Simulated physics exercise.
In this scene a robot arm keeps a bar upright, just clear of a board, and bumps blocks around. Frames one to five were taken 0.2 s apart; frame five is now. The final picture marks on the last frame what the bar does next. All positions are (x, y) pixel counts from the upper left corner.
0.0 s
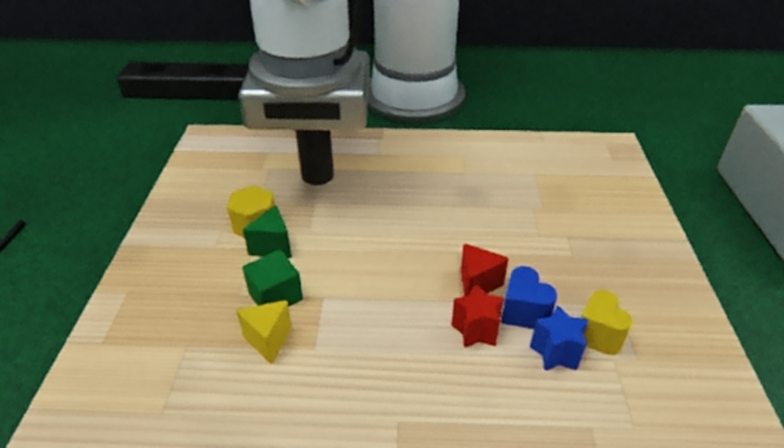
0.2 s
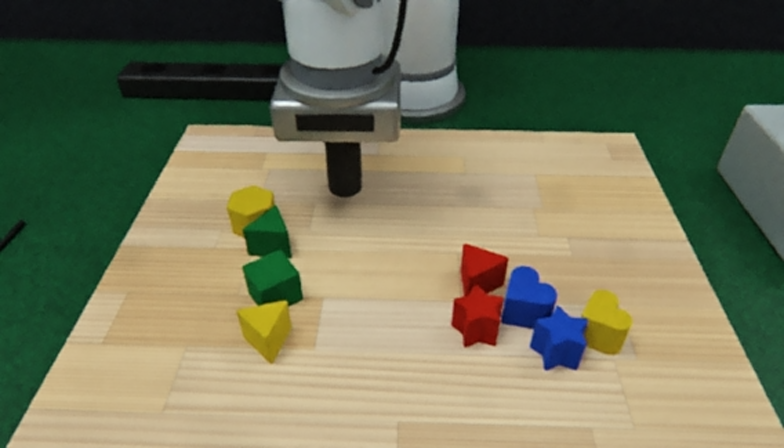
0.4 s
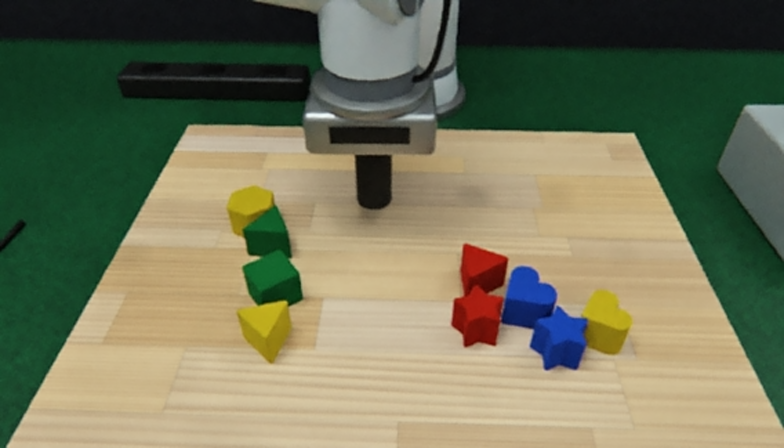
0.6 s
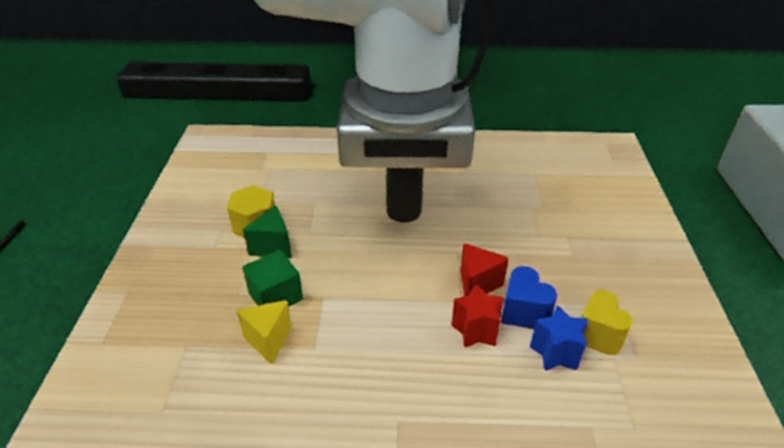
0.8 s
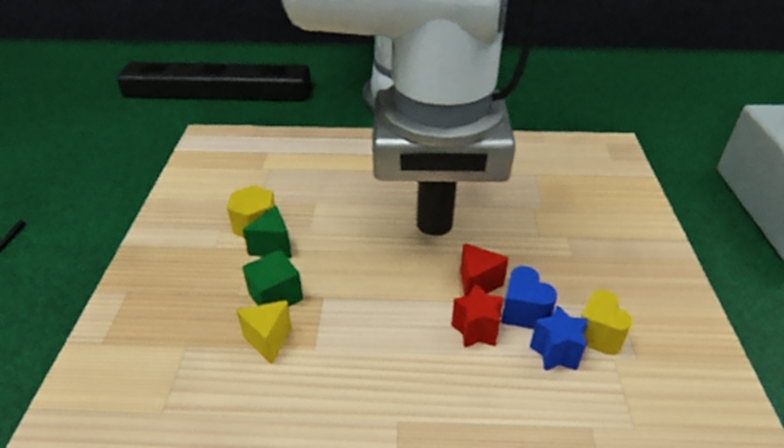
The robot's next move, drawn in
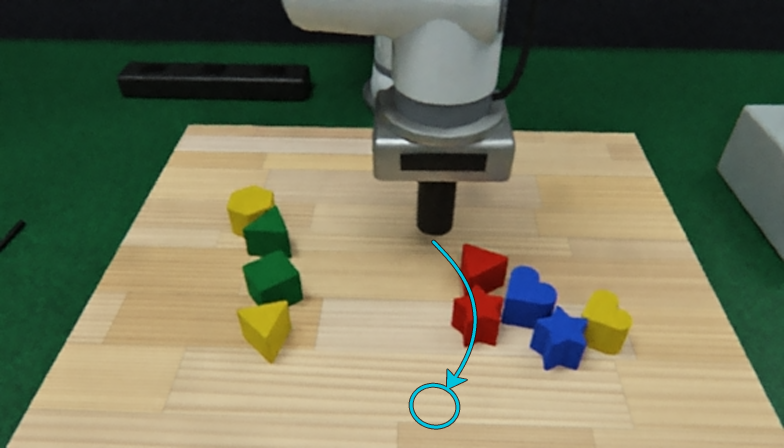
In this clip, a robot arm with a short black bar glides steadily rightward and slightly nearer above a wooden board, passing from behind the green and yellow blocks toward the red triangular block, while all the coloured blocks stay still.
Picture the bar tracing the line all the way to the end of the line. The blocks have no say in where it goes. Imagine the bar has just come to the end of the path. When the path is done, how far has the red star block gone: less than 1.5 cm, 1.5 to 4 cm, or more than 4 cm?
It moves quite far, over 4 cm.
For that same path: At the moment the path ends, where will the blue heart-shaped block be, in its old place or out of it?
Once the path ends, it is somewhere new.
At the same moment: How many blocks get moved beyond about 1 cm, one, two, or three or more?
There will be three or more blocks that move more than 1 cm.
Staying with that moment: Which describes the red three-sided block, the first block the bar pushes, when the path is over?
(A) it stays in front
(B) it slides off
It's B.
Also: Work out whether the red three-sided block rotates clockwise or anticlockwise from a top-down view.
Counterclockwise rotation.
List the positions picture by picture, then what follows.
In the first frame, bar's lower end at (318, 176); red star block at (480, 304); red three-sided block at (481, 259); blue heart-shaped block at (530, 286); blue star block at (564, 326).
In the second frame, bar at (346, 187); blocks still.
In the third frame, bar at (374, 199); blocks still.
In the fourth frame, bar at (404, 212); blocks still.
In the fifth frame, bar at (435, 224); red star block at (480, 304); red three-sided block at (481, 259); blue heart-shaped block at (530, 286); blue star block at (564, 326).
Drawn move, from (434, 242) by way of (468, 286) and (471, 345) to (434, 406).
One third of the way, bar at (470, 270); red three-sided block at (505, 283), turned 45° anticlockwise; blue heart-shaped block at (542, 290).
Two thirds of the way, bar at (474, 328); red star block at (479, 361); red three-sided block at (516, 316), turned 105° anticlockwise; blue heart-shaped block at (549, 294), turned 35° anticlockwise; blue star block at (570, 328), turned 20° clockwise.
At the end, bar at (436, 388); red star block at (472, 407), turned 80° anticlockwise; red three-sided block at (516, 316), turned 105° anticlockwise; blue heart-shaped block at (549, 294), turned 35° anticlockwise; blue star block at (570, 328), turned 20° clockwise.
